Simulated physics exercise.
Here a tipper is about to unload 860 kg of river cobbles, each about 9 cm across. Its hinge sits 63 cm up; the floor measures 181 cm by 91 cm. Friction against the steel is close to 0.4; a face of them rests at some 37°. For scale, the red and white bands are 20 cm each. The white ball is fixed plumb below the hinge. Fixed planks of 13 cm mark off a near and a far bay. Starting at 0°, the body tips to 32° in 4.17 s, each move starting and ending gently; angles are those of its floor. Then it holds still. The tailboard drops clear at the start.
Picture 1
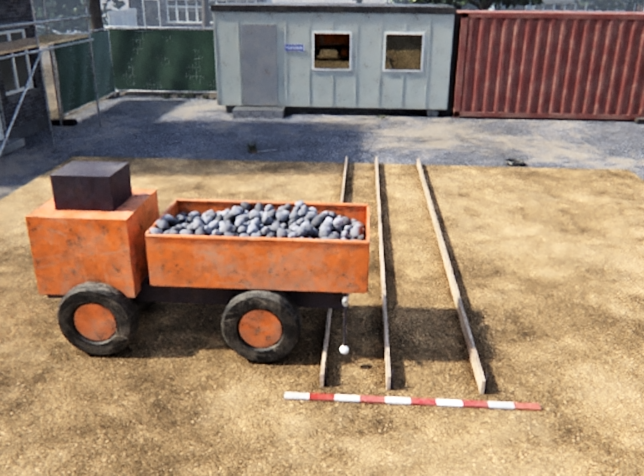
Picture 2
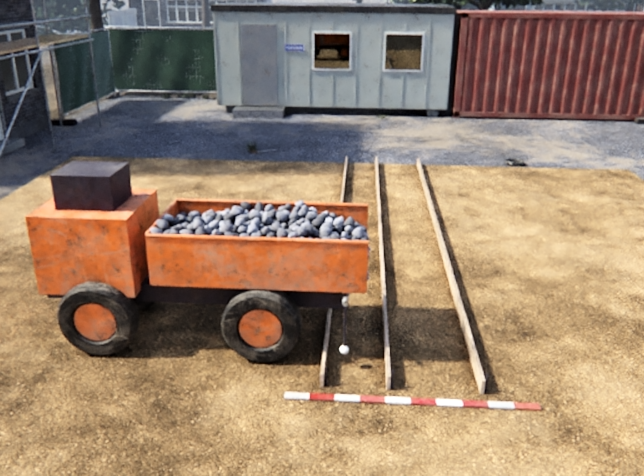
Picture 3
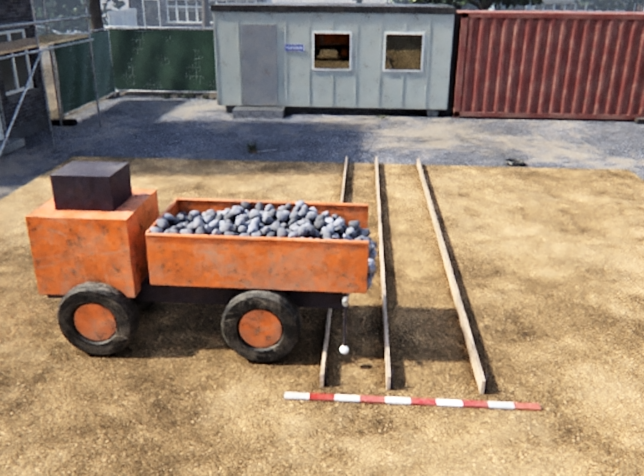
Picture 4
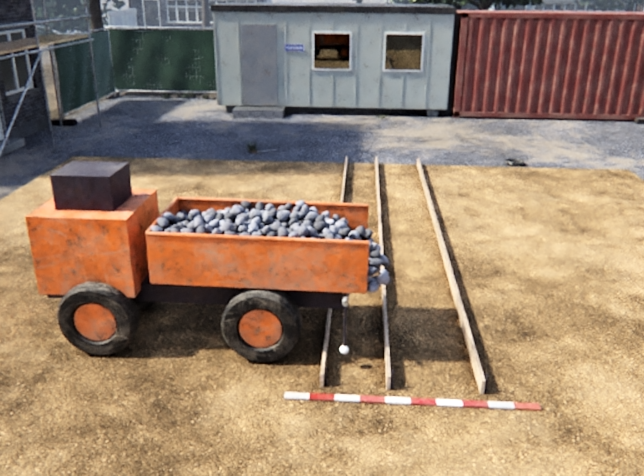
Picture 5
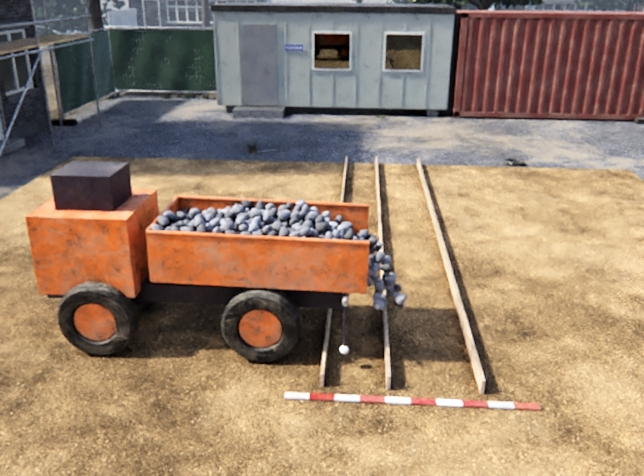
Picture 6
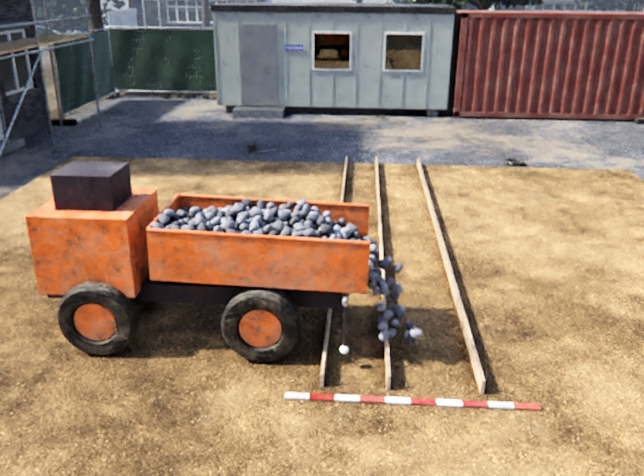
To begin with, an orange truck heaped with grey stones stands still on sandy ground, beside three long boards and a red-and-white striped pole. Then a few stones slip out over the right end of its bed, and a small stream drops toward the boards while the bed barely tilts.
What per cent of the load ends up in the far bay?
Roughly 70 per cent ends in the far bay.
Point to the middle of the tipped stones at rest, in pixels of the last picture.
Around (417, 329).
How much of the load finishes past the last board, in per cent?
About 10 per cent.
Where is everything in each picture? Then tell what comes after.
Lip at (367, 293), floor tilted 0°, highest stones at (288, 213), in the first picture.
The body is at 0°, its lip at (367, 293); the top of the load is at (288, 213), in the second picture.
The body is at 0°, its lip at (367, 293); the top of the load is at (289, 213); 2 % has left, in the third picture.
Lip at (367, 293), floor tilted 1°, highest stones at (285, 213); 3 % has left, in the fourth picture.
The body is at 1°, its lip at (367, 293); the top of the load is at (274, 212); 4 % has left, in the fifth picture.
The body is at 2°, its lip at (367, 293); the top of the load is at (272, 211); 5 % has left, in the sixth picture.
A little later the floor is at 27°; 55 % in the body, 12 % in the near bay, 32 % in the far bay; the foremost stones are at (460, 327).
Then the floor is at 32°; 7 % in the body, 19 % in the near bay, 71 % in the far bay, 3 % past the last board; the foremost stones are at (511, 341).
Later still the floor is at 32°; 0 % in the body, 21 % in the near bay, 72 % in the far bay, 6 % past the last board; the foremost stones are at (530, 341).
In the end the floor is at 32°; 0 % in the body, 22 % in the near bay, 70 % in the far bay, 8 % past the last board; the foremost stones are at (541, 346).
